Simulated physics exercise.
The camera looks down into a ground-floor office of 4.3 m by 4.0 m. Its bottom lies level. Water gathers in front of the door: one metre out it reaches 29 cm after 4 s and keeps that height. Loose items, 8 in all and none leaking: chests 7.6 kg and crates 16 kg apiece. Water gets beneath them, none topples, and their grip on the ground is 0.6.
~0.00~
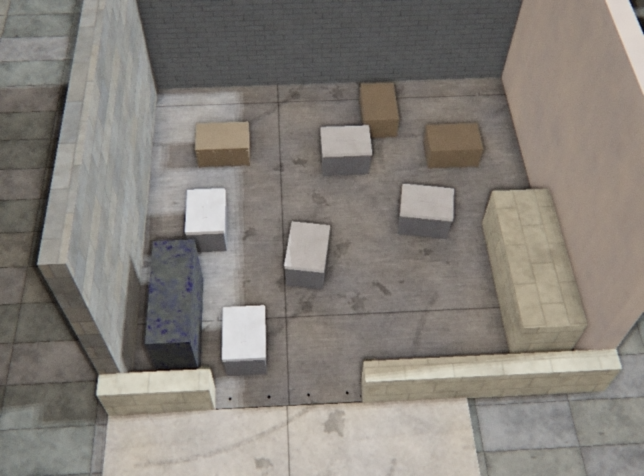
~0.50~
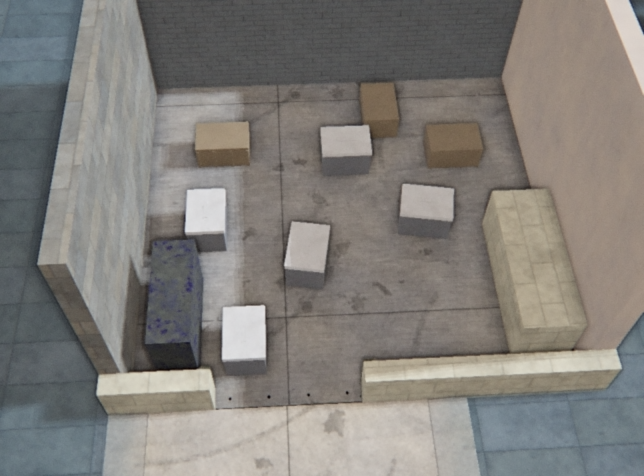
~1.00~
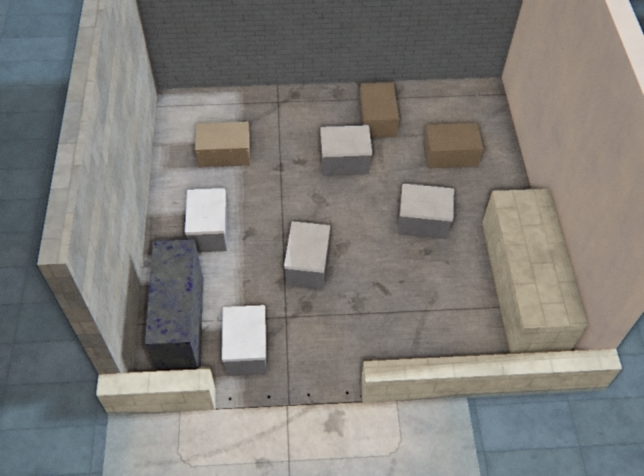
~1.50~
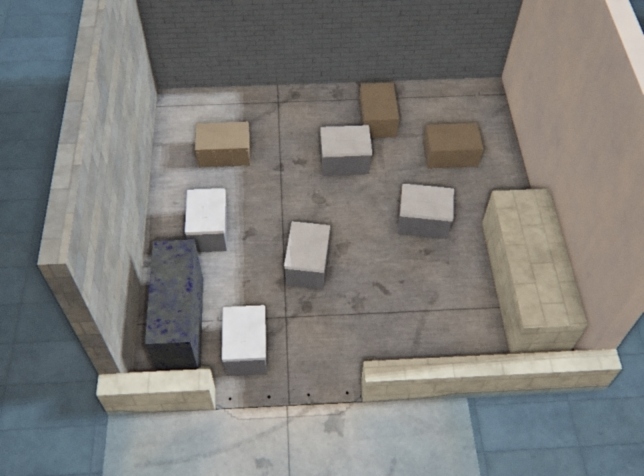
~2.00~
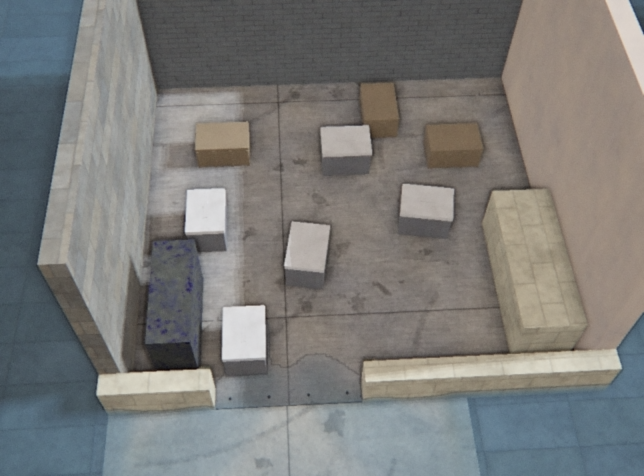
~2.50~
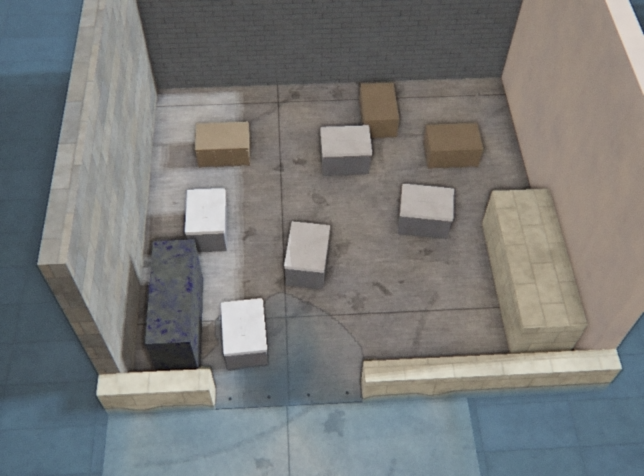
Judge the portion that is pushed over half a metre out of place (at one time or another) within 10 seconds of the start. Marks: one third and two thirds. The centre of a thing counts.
It is two thirds or above.
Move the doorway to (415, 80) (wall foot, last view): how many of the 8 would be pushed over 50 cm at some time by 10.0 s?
Then 8.
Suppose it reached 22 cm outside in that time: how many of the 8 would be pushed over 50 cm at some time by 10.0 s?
In that case 7 of them.
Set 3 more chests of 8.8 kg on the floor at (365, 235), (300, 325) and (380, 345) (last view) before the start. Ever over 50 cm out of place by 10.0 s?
In that order: More, more, under.
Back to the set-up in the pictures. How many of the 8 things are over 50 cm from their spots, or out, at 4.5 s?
By then 3.
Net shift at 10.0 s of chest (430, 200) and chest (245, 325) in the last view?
In that order: 30 cm, 350 cm.
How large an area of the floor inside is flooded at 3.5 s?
Roughly 4.0 m2.
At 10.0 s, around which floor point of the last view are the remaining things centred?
Around (370, 152).
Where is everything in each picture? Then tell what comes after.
A chest at (244, 332), on the bottom; a chest at (428, 201) rests on the ground; 0.0 m2 under water; 0 of 8 have shifted, in the first frame.
A chest at (244, 332) rests on the ground; a chest at (428, 201), on the bottom; 0.0 m2 under water; 0 of 8 have shifted, in the second frame.
A chest at (244, 332), on the bottom; a chest at (428, 201), on the bottom; 0.0 m2 under water; 0 of 8 have shifted, in the third frame.
A chest at (244, 332) rests on the ground; a chest at (428, 201), on the bottom; 0.0 m2 under water; 0 of 8 have shifted, in the fourth frame.
A chest at (244, 332), on the bottom; a chest at (428, 201) rests on the ground; water covers 0.2 m2; 0 of 8 have shifted, in the fifth frame.
A chest at (243, 326), on the bottom, 7 cm from its start; a chest at (428, 201), on the bottom; water covers 1.0 m2; 1 of 8 have shifted, in the sixth frame.
After 3.5 s 1 of 8 are over 50 cm from their spots; 0 afloat.
After 4.5 s 3 of 8 are over 50 cm from their spots; 1 afloat.
After 7.0 s 8 of 8 are over 50 cm from their spots; 8 afloat.
After 10.0 s 7 of 8 are over 50 cm from their spots, and 8 have been at some point; 8 afloat.
